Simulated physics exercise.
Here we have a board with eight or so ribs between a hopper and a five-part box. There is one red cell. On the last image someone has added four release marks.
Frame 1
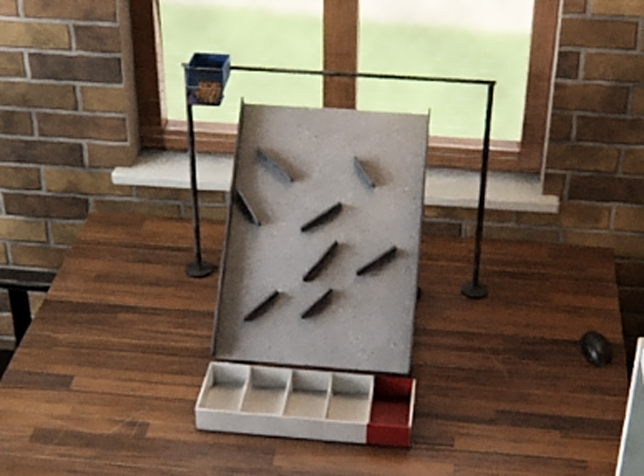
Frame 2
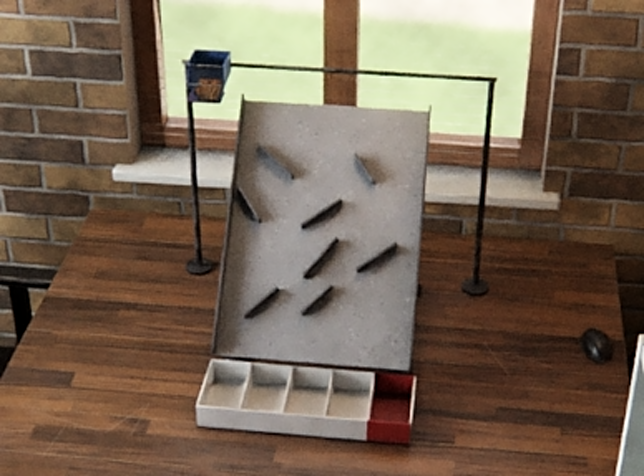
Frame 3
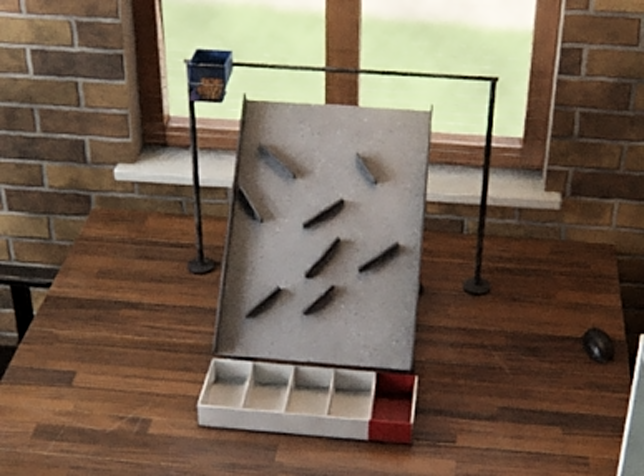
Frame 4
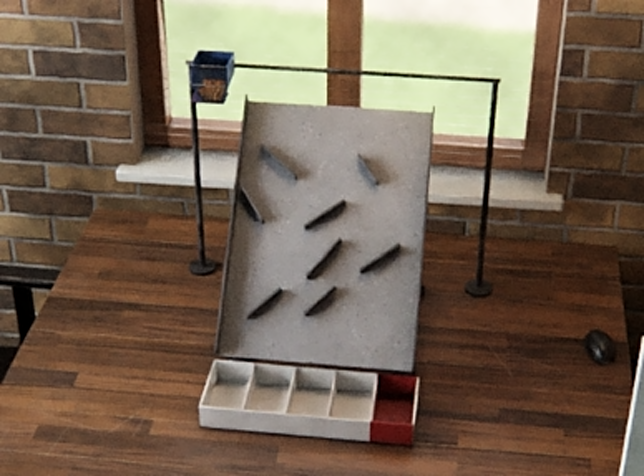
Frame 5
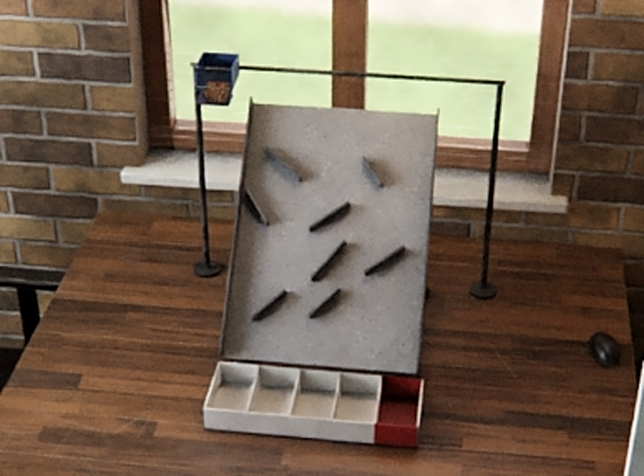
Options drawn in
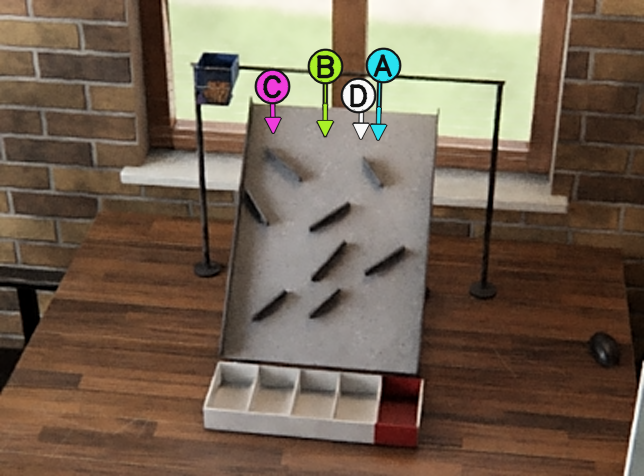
A tilted grey board with dark ribs standing still on a wooden table, a small blue hopper above its upper left.
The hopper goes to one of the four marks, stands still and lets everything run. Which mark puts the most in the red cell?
The answer is mark A.
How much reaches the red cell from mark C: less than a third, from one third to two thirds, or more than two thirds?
Mark C gives less than a third.
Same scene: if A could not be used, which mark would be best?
It is D.
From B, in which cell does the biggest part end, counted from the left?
It is the first one.
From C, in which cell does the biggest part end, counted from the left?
The first.
On the marked copy, mark A meets the board at (378, 134); mark B meets the board at (325, 130); mark C meets the board at (273, 127); mark D meets the board at (361, 133).
Choosing A, roughly a third in the red cell, roughly two thirds in other cells.
Choosing B, not one piece in the red cell, almost all in other cells, about a tenth held on the board.
Choosing C, not one piece in the red cell, the larger part in other cells, roughly a quarter held on the board.
Choosing D, about a tenth in the red cell, the larger part in other cells, just a few held on the board.
